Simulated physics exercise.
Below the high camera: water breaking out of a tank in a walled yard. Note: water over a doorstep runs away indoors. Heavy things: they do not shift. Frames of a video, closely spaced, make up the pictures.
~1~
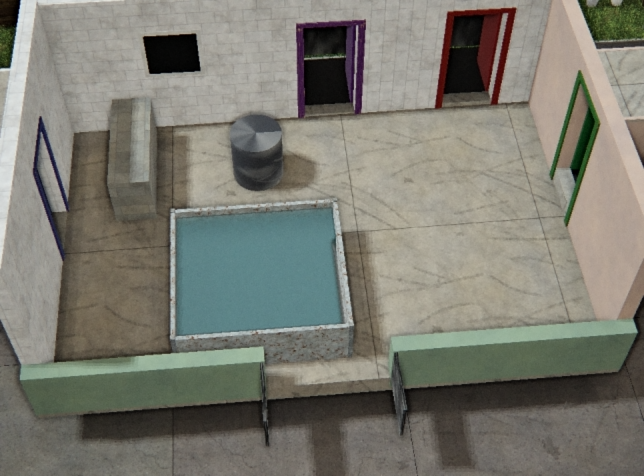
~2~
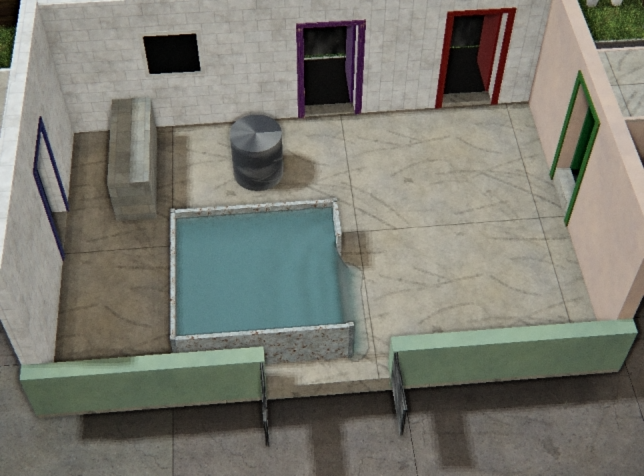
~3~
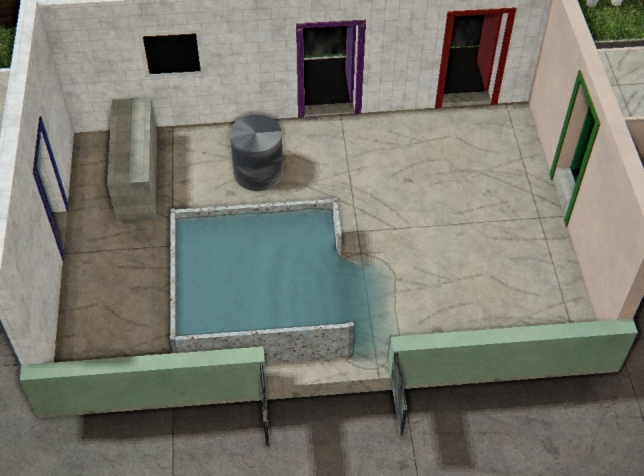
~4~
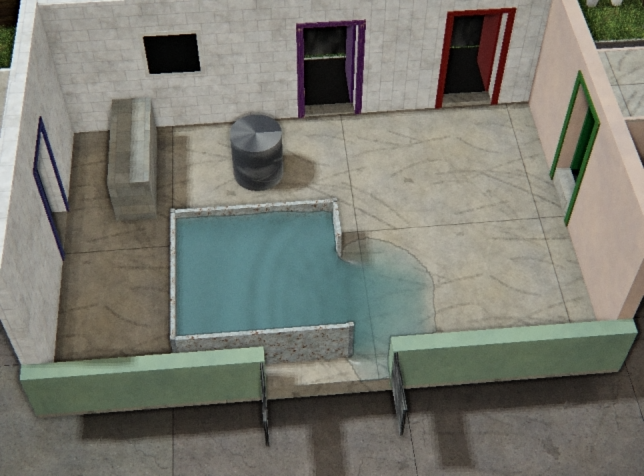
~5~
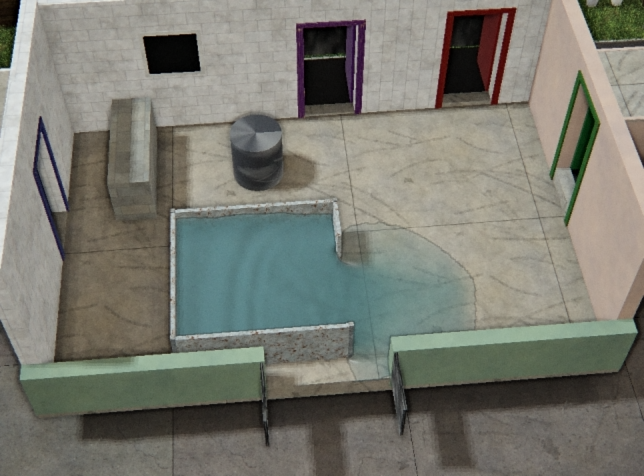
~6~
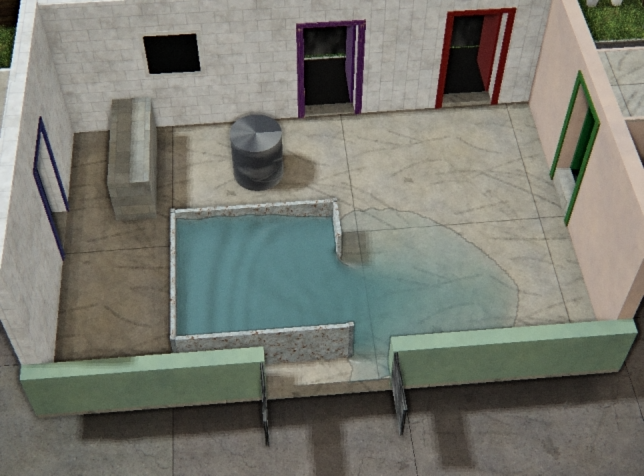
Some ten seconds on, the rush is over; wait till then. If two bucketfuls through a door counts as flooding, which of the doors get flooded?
The blue door does not get flooded; the purple door gets flooded; the red door gets flooded; the green door does not get flooded.
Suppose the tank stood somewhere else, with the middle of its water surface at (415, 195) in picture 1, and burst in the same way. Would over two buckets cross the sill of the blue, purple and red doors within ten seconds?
Blue: Exceeds the limit; purple: Within the limit; red: Exceeds the limit.
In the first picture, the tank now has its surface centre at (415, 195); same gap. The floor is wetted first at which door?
It's the green-painted one.
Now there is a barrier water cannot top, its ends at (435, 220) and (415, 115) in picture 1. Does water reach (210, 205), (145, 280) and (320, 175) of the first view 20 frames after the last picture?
Taking the points in order, they are high and dry, high and dry and high and dry.
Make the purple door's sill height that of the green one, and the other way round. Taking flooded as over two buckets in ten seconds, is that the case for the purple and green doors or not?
Pretty sure the purple door remains short while the green door crosses the line.
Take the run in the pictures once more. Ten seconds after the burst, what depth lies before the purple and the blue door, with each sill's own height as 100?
Some 190 percent, then some 80 percent.
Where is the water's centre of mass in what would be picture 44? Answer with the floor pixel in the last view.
I would point to (397, 232).
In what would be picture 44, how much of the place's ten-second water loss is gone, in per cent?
My estimate is roughly 65 percent.
A moment on, water covers 30 % of the floor; the blue door not reached, the purple door not reached, the red door not reached, the green door not reached.
Next, water covers 35 % of the floor; the blue door not reached, the purple door not reached, the red door not reached, the green door wet at the sill, nothing in.
Then, water covers 45 % of the floor; the blue door not reached, the purple door not reached, the red door over two buckets in, the green door wet at the sill, nothing in.
Later, water covers 70 % of the floor; the blue door not reached, the purple door under two buckets in, the red door far over two buckets in, the green door wet at the sill, nothing in.
In the end, water covers 95 % of the floor; the blue door wet at the sill, nothing in, the purple door over two buckets in, the red door far over two buckets in, the green door wet at the sill, nothing in.
